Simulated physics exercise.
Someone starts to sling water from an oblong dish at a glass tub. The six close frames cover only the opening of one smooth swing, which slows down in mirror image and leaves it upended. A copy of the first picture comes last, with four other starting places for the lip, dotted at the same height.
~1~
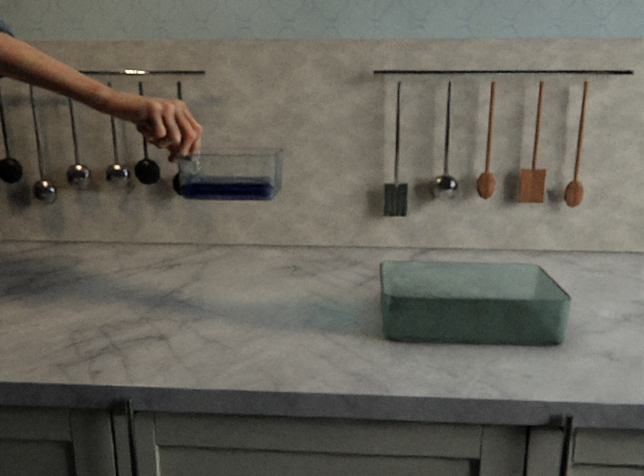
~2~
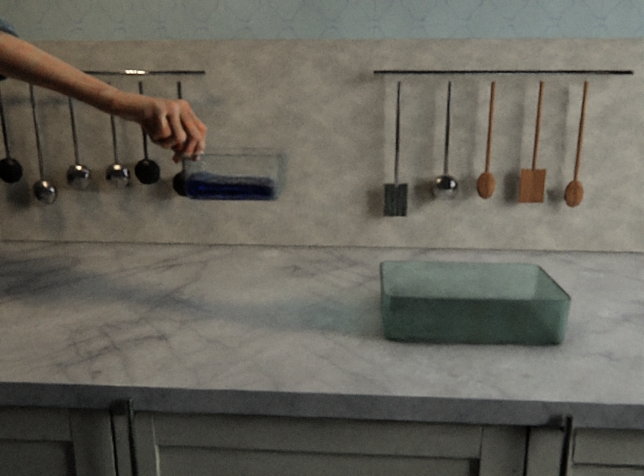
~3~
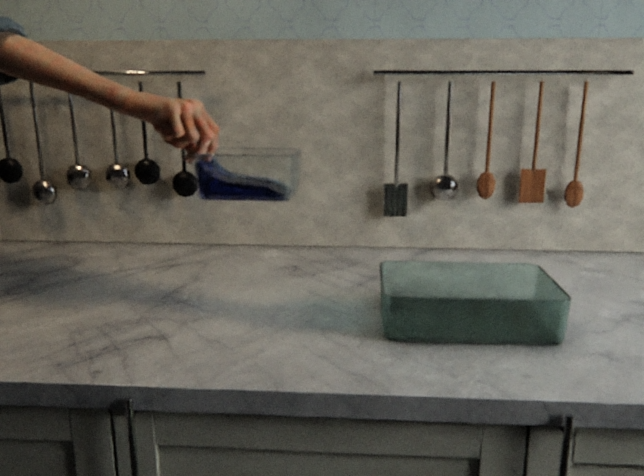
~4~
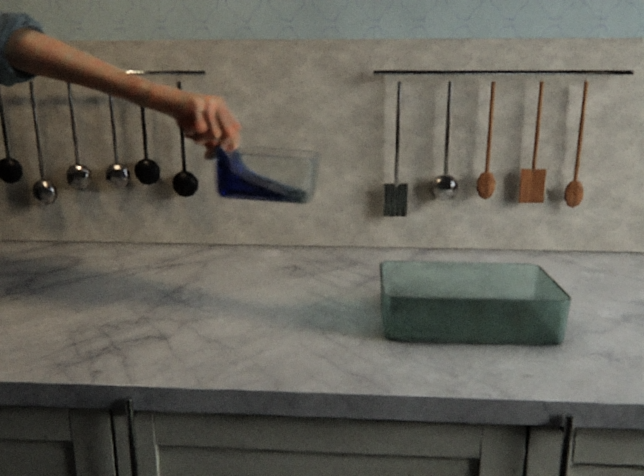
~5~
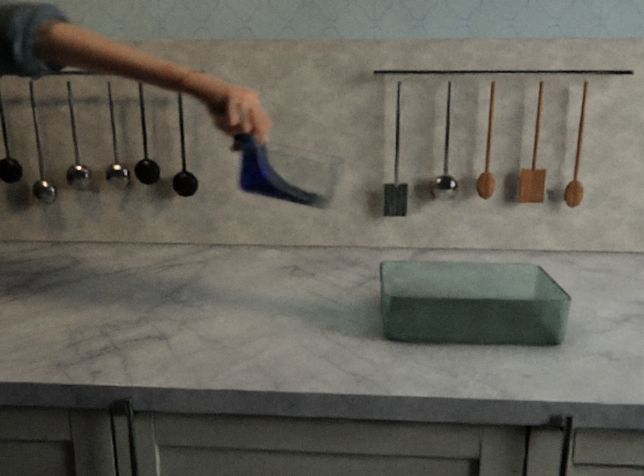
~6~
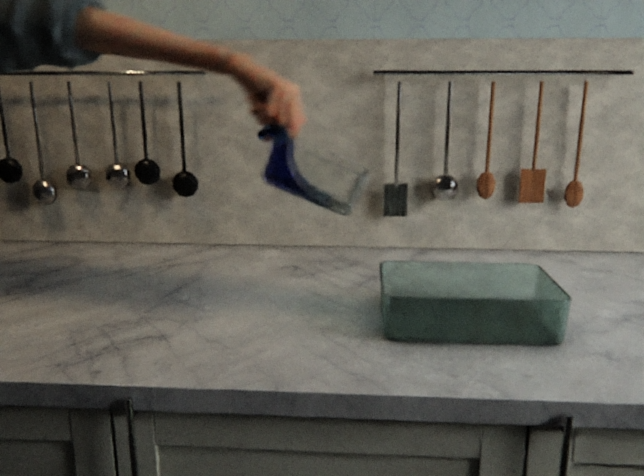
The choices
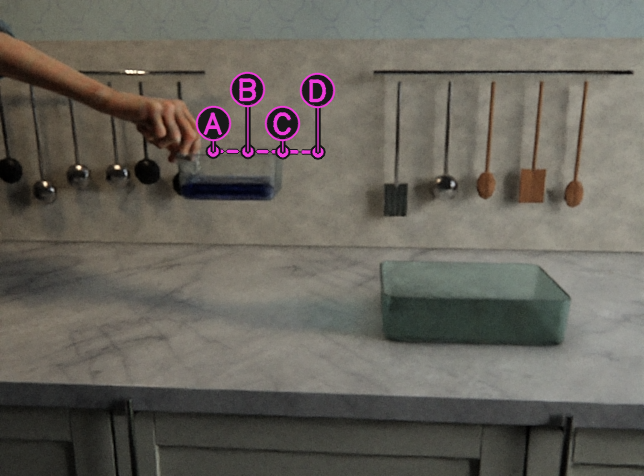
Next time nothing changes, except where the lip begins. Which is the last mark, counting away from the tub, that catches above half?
The answer is dot A.
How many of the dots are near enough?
All of them.
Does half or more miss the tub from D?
No.
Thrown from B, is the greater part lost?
No.
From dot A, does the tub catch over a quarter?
Yes, it does.
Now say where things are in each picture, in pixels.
Upright, lip at (278, 151); tub from (383, 338) to (563, 343); nothing has left yet, in the first frame.
Upright, lip at (283, 151); nothing has left yet, in the second frame.
Upright, lip at (296, 152); nothing has left yet, in the third frame.
Tipped about 4°, lip at (316, 155); water is over the rim, down to (229, 149), in the fourth frame.
Tipped about 11°, lip at (342, 162); water is over the rim, down to (259, 145), in the fifth frame.
Tipped about 23°, lip at (368, 172); water is over the rim, down to (291, 139), in the sixth frame.
In magenta, A at (213, 151); B at (247, 151); C at (282, 151); D at (317, 152).
Choosing A, about 69 % lands in the tub, 19 % falls short and 12 % goes beside or beyond.
Choosing B, about 69 % lands in the tub, 16 % falls short and 15 % goes beside or beyond.
Choosing C, about 76 % lands in the tub, 9 % falls short and 14 % goes beside or beyond.
Choosing D, about 75 % lands in the tub, 7 % falls short and 18 % goes beside or beyond.
